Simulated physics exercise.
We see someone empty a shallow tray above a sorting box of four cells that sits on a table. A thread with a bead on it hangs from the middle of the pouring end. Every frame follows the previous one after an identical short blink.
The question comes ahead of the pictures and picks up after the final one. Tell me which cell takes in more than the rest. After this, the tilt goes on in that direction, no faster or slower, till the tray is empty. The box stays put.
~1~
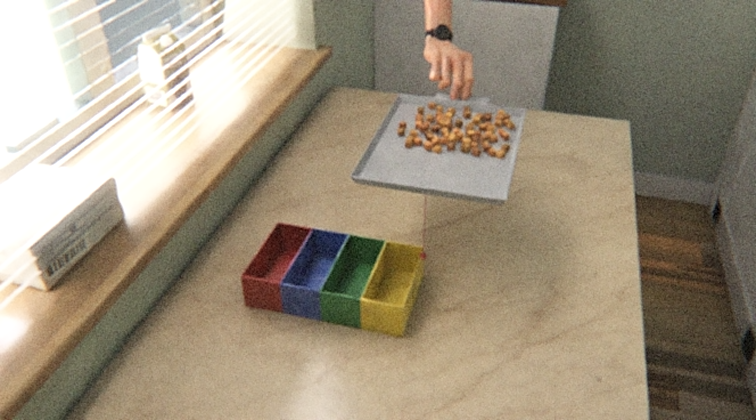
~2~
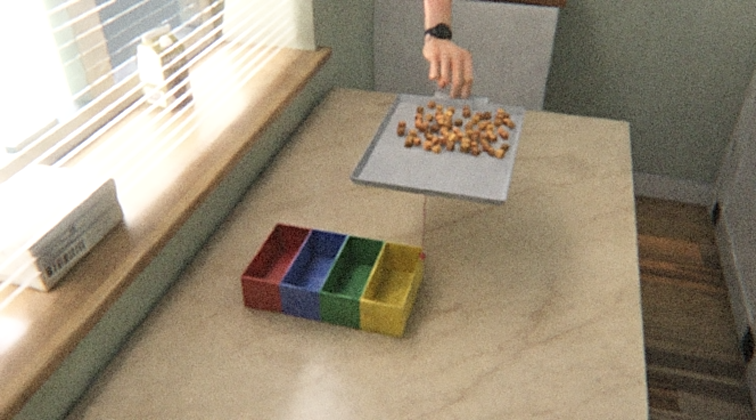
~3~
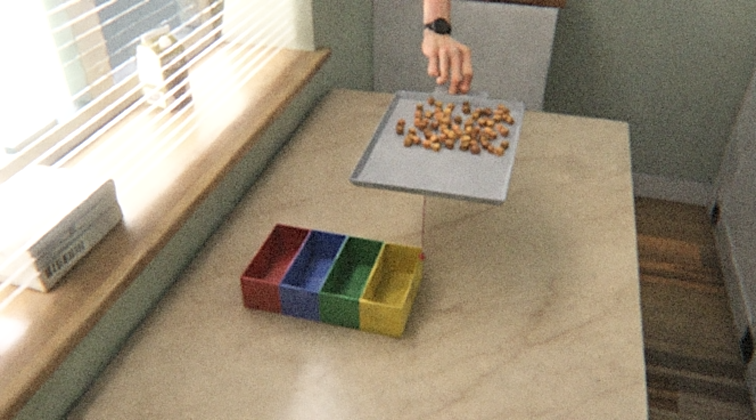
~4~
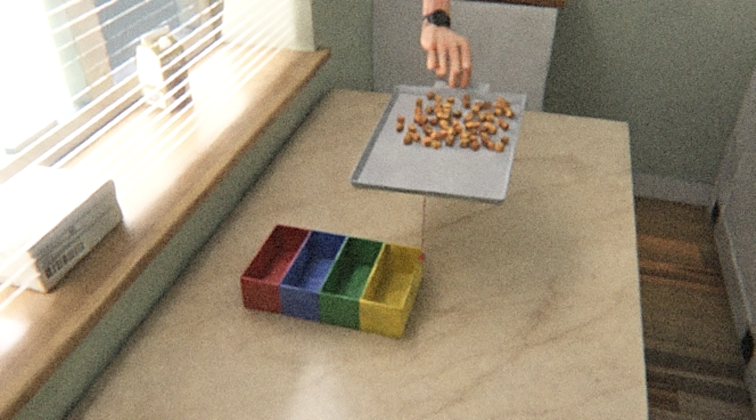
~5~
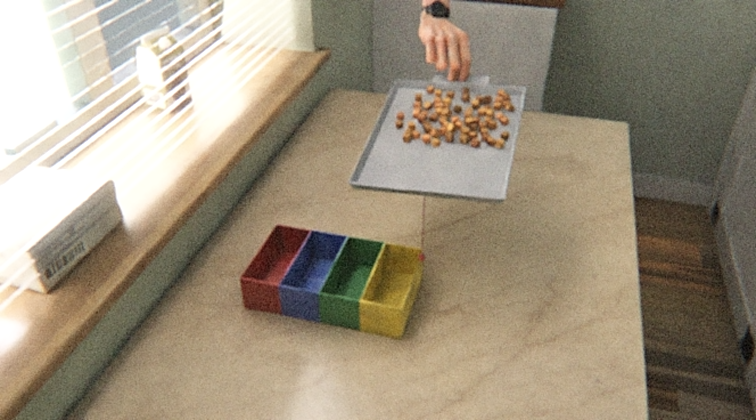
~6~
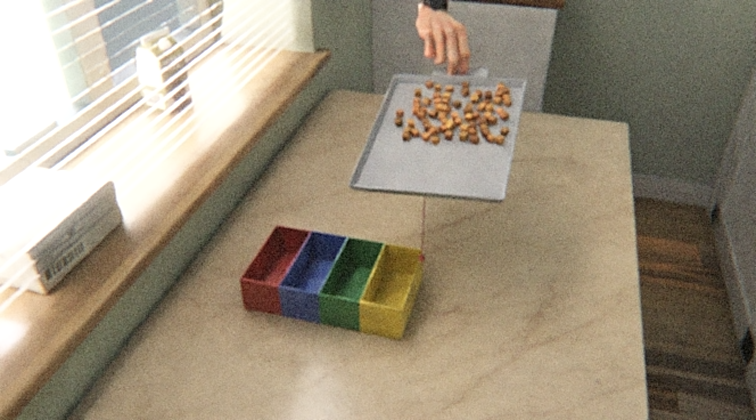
I would say the green cell.
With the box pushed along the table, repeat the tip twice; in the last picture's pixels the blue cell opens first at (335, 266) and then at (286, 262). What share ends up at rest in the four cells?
Close to 100 in a hundred, then close to 70 in a hundred.
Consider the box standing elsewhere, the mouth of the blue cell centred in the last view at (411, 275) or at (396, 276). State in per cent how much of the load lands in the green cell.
0 and 0 %.
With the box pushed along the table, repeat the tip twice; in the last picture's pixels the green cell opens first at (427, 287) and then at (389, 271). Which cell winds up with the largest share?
First the cell in red, then the blue cell.
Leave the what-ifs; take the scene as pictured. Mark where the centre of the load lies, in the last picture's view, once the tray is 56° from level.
Centre estimate: (377, 189).
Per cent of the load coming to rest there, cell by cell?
In per cent, red cell 0, blue cell 10, green cell 50 and yellow cell 30.
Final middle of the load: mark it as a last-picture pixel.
I'd place the middle at about (357, 303).
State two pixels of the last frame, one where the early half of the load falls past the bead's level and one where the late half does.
I'd say around (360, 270) at first, then around (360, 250).
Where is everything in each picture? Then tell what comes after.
Corners of the pouring end near (355, 175) and (502, 197), level; middle of the load near (457, 132), brown sugar cubes; bead on its thread near (423, 256); red cell near (262, 291); blue cell near (301, 299); green cell near (341, 307); yellow cell near (382, 315), in the first frame.
Corners of the pouring end near (354, 176) and (502, 197), level; middle of the load near (456, 132), in the second frame.
Corners of the pouring end near (354, 177) and (501, 197), tipped barely, lowest at the left corner; middle of the load near (456, 129), in the third frame.
Corners of the pouring end near (353, 179) and (501, 196), tipped a little, lowest at the left corner; middle of the load near (456, 125), in the fourth frame.
Corners of the pouring end near (353, 181) and (501, 196), tipped a little, lowest at the left corner; middle of the load near (456, 121), in the fifth frame.
Corners of the pouring end near (353, 183) and (500, 196), tipped a little, lowest at the left corner; middle of the load near (455, 117); red cell near (261, 294); blue cell near (300, 302); green cell near (340, 310); yellow cell near (381, 318), in the sixth frame.
Shortly afterwards, tray tipped steeply; near two thirds on the tray; a little in the green cell; near a quarter falling or outside the box.
Next, tray tipped right over; near half on the tray; near a third in the green cell; a little in the yellow cell; a little in the blue cell; a little falling or outside the box.
Some moments later, tray tipped past a quarter turn; near half in the green cell; near a third in the yellow cell; a little in the blue cell; a little falling or outside the box.
In the end, tray tipped past a quarter turn; near half in the green cell; near a third in the yellow cell; a little in the blue cell; none at all in the red cell; a little outside the box.
